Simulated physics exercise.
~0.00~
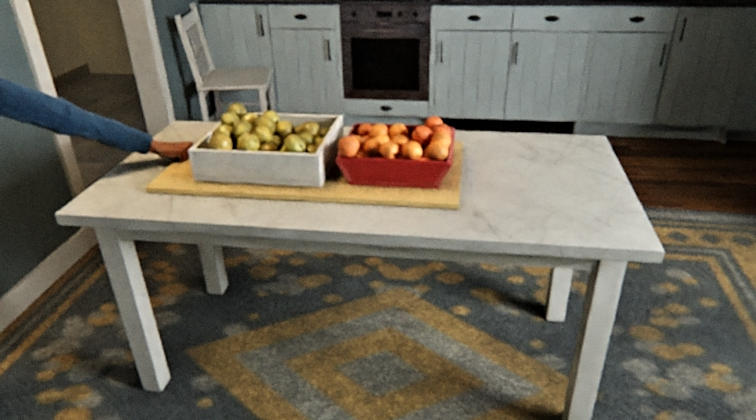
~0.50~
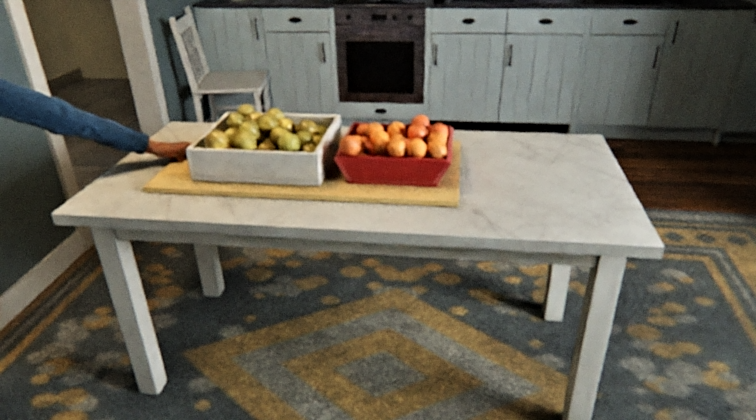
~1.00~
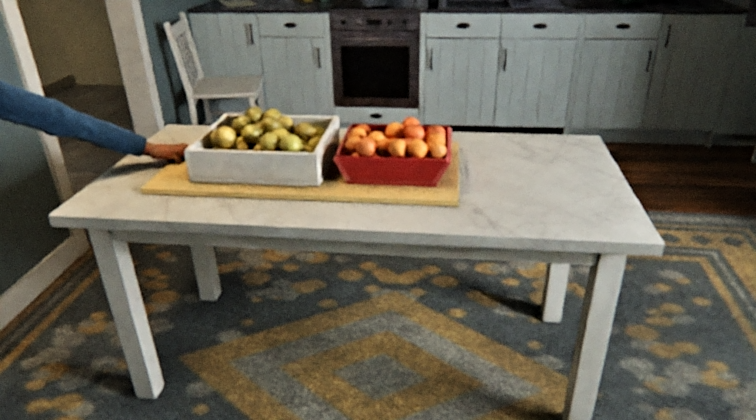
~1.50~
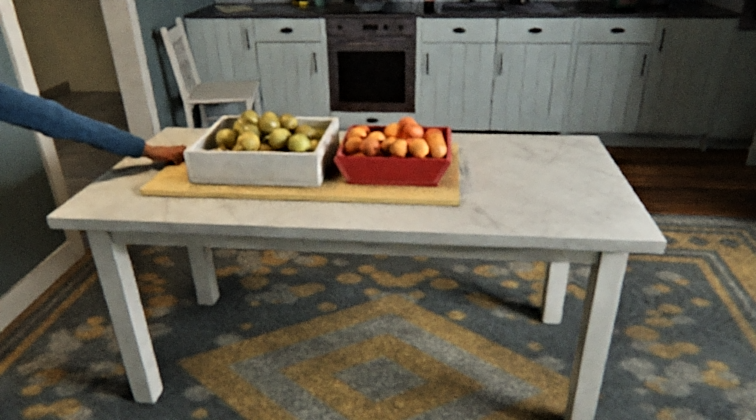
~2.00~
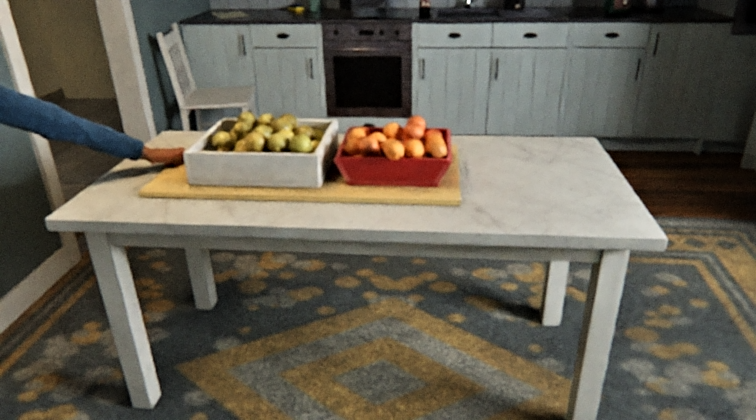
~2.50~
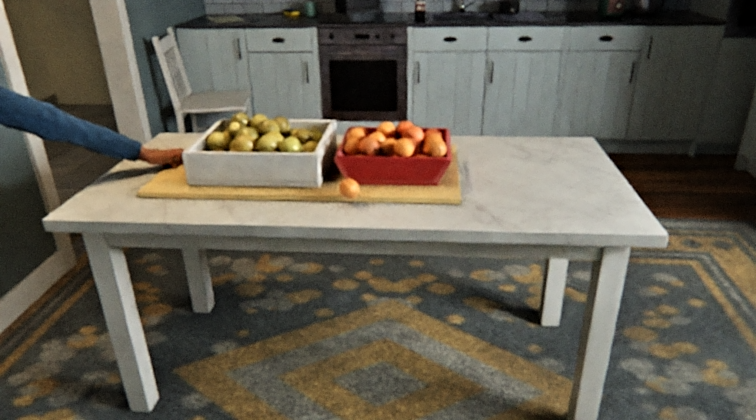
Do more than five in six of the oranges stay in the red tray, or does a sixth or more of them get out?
More than five in six stay in the red tray. Only one orange gets out, ending up in front of the tray near the board's edge.
